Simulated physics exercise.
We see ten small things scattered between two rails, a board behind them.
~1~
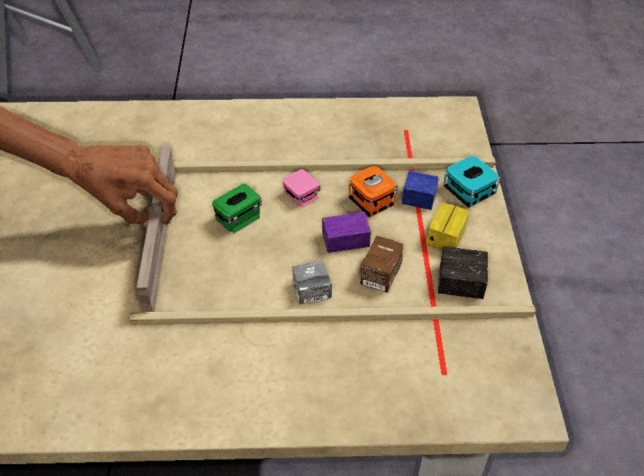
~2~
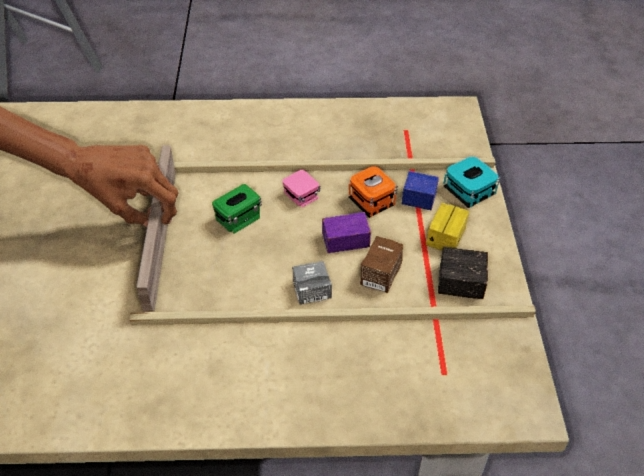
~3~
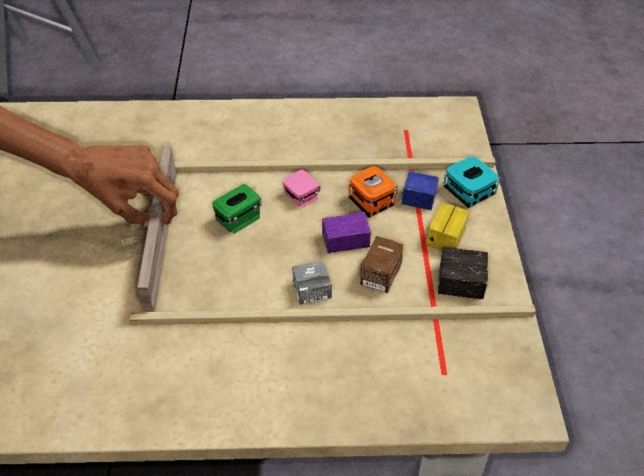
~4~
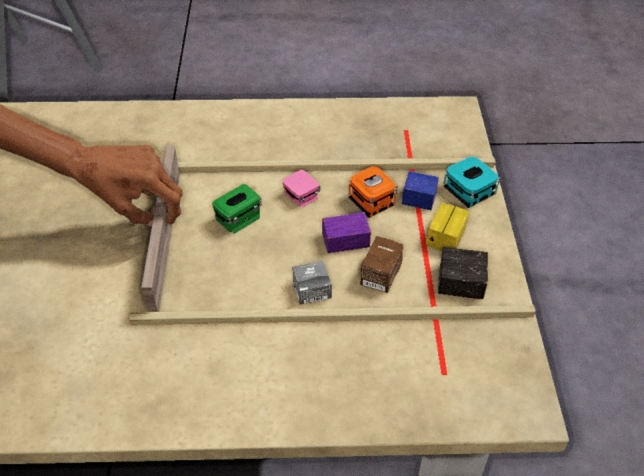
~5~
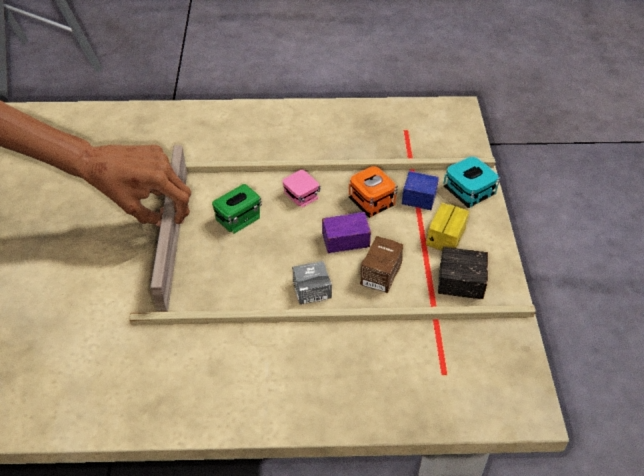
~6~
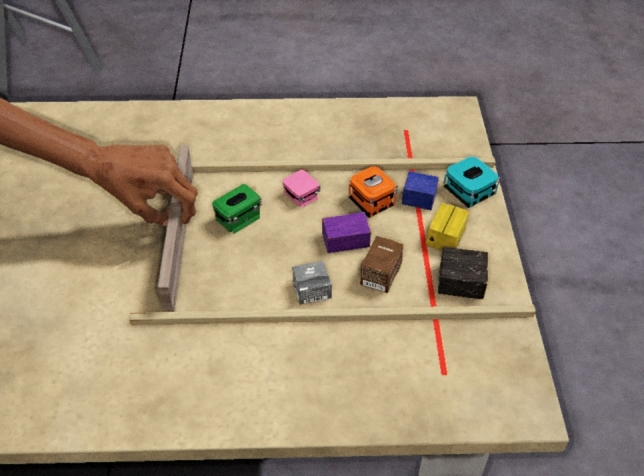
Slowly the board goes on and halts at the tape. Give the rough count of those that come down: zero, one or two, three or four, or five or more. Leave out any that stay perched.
Outcome: The number that fall off is one or two.
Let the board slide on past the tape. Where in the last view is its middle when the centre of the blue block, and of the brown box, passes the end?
At (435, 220) for the blue block; at (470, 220) for the brown box.
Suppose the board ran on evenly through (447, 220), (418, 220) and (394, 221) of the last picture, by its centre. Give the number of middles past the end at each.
The counts: 3, 1 and 0.
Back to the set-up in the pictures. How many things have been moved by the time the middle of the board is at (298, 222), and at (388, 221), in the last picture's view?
The counts are 3 and 10.
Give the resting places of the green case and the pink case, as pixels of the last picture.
Near (433, 201) and (428, 177).
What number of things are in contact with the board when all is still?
The number is 4.
Early on, none off yet; turquoise case at rest near (471, 182); black block at rest near (463, 273); yellow box at rest near (448, 228).
Finally, the number that fall off is one or two; lost, turquoise case.
